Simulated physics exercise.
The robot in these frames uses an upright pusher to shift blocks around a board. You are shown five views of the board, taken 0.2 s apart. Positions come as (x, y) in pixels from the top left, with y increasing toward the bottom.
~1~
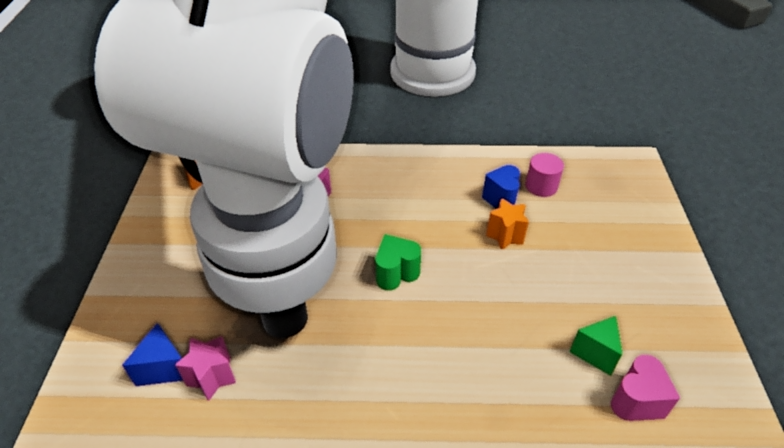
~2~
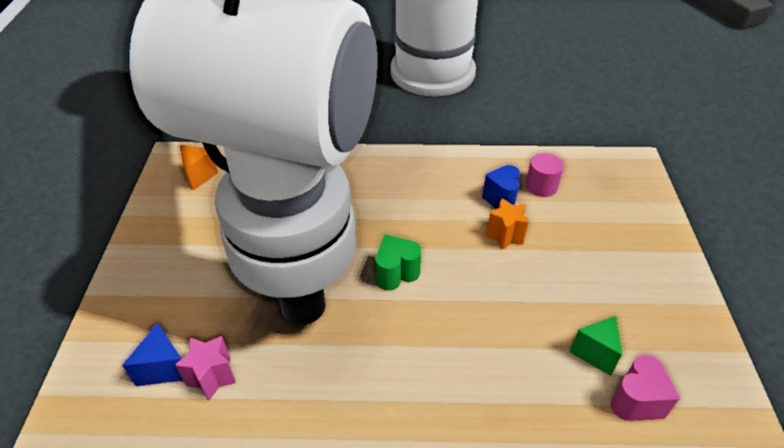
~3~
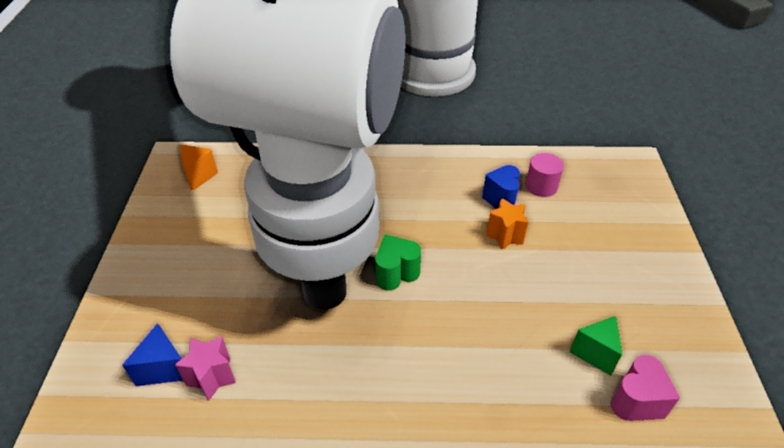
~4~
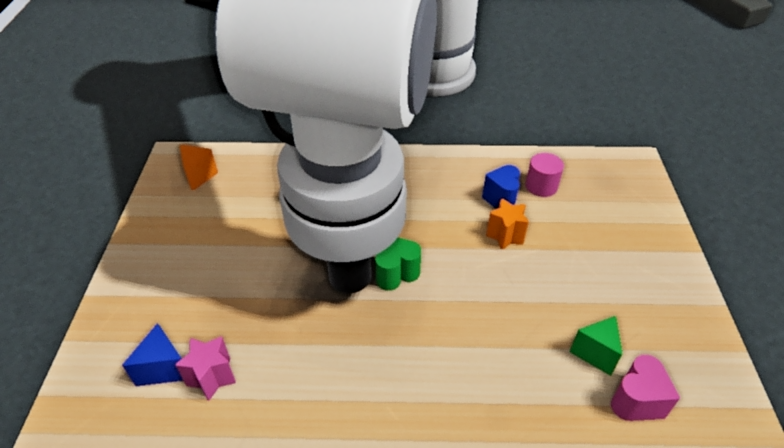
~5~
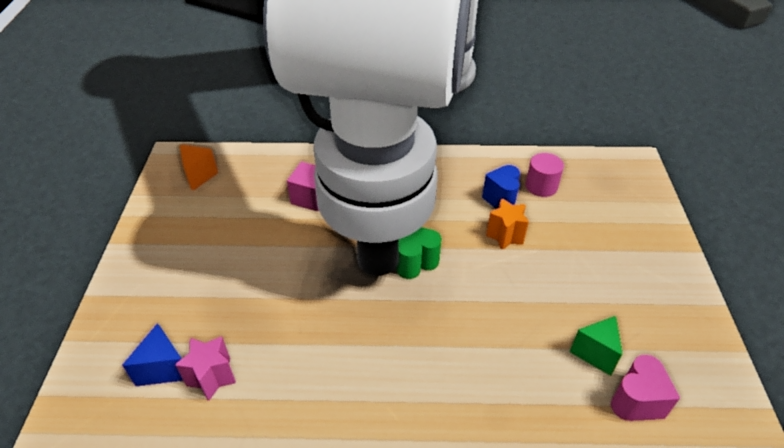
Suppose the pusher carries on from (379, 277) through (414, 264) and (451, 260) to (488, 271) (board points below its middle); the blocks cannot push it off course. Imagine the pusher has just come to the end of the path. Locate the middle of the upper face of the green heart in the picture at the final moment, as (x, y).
It is going to be at (480, 215).
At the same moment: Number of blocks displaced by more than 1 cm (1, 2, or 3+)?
It should be one.
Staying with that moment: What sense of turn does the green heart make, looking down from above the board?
Answer: Against the clock.
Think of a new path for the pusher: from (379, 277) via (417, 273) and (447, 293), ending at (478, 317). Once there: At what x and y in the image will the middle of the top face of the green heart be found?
Expect it around (451, 231).
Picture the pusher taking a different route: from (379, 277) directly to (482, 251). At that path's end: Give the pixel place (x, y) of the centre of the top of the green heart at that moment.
It sits at (489, 202).
On the path given first. One third of the way, pusher at (416, 247); green heart at (450, 223), turned 15° anticlockwise.
Two thirds of the way, pusher at (453, 243); green heart at (474, 214), turned 55° anticlockwise.
At the end, pusher at (491, 254); green heart at (480, 215), turned 75° anticlockwise; orange star unmoved.
